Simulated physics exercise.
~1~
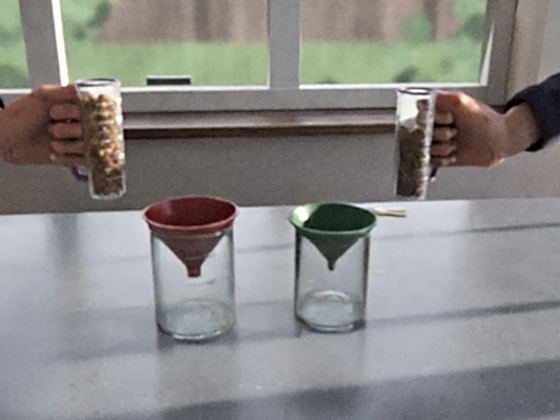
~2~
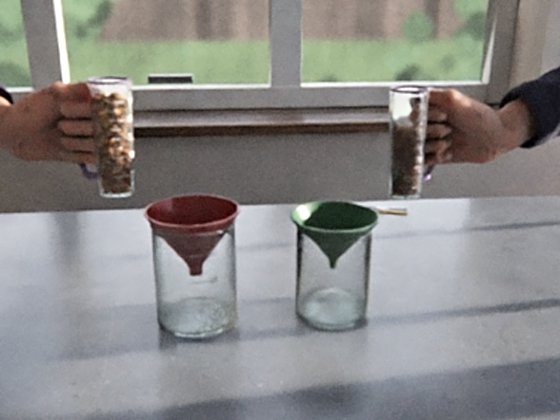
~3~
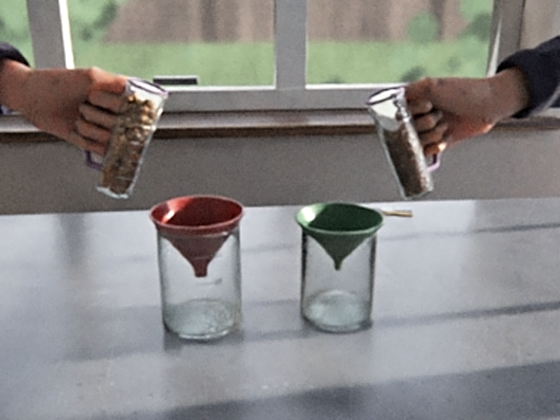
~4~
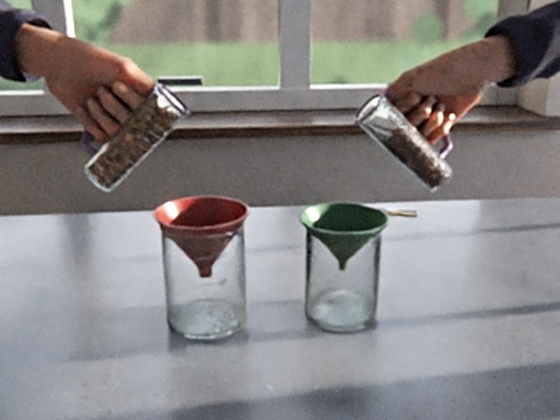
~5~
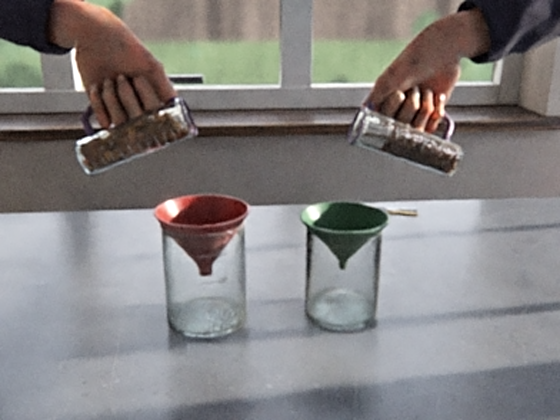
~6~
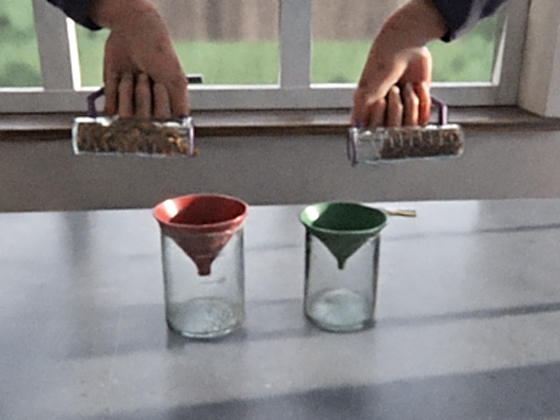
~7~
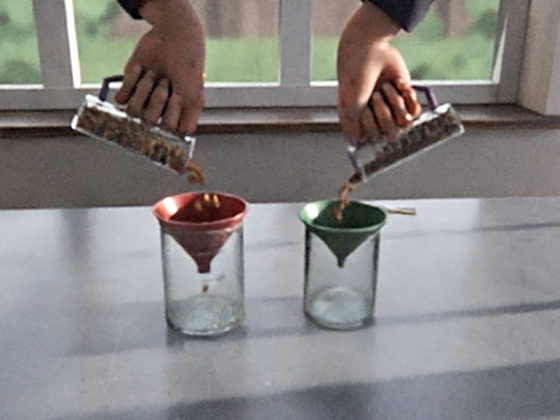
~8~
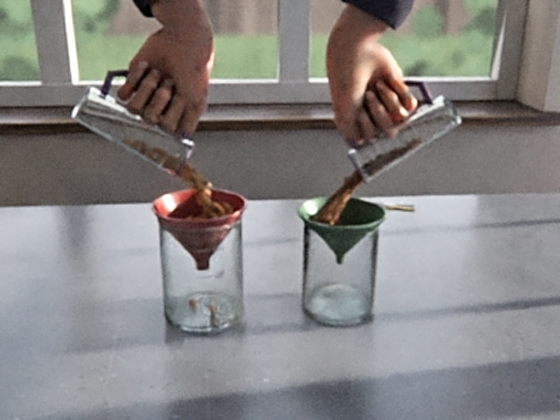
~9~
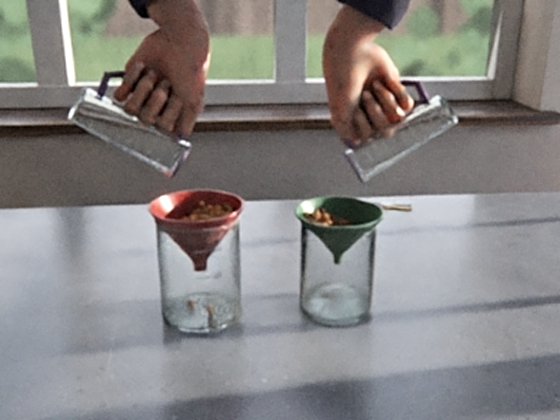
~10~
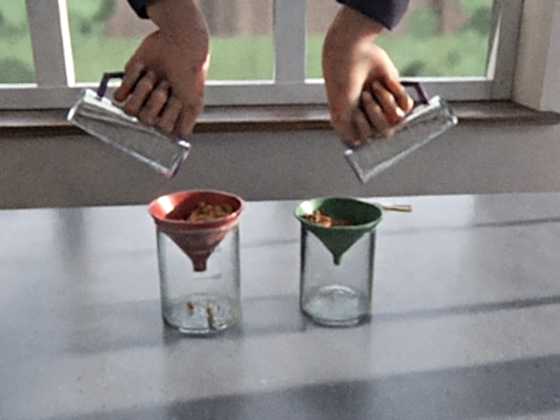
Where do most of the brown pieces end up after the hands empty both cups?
Most of the pieces stay held back in the funnels, in both the red one on the left and the green one on the right.
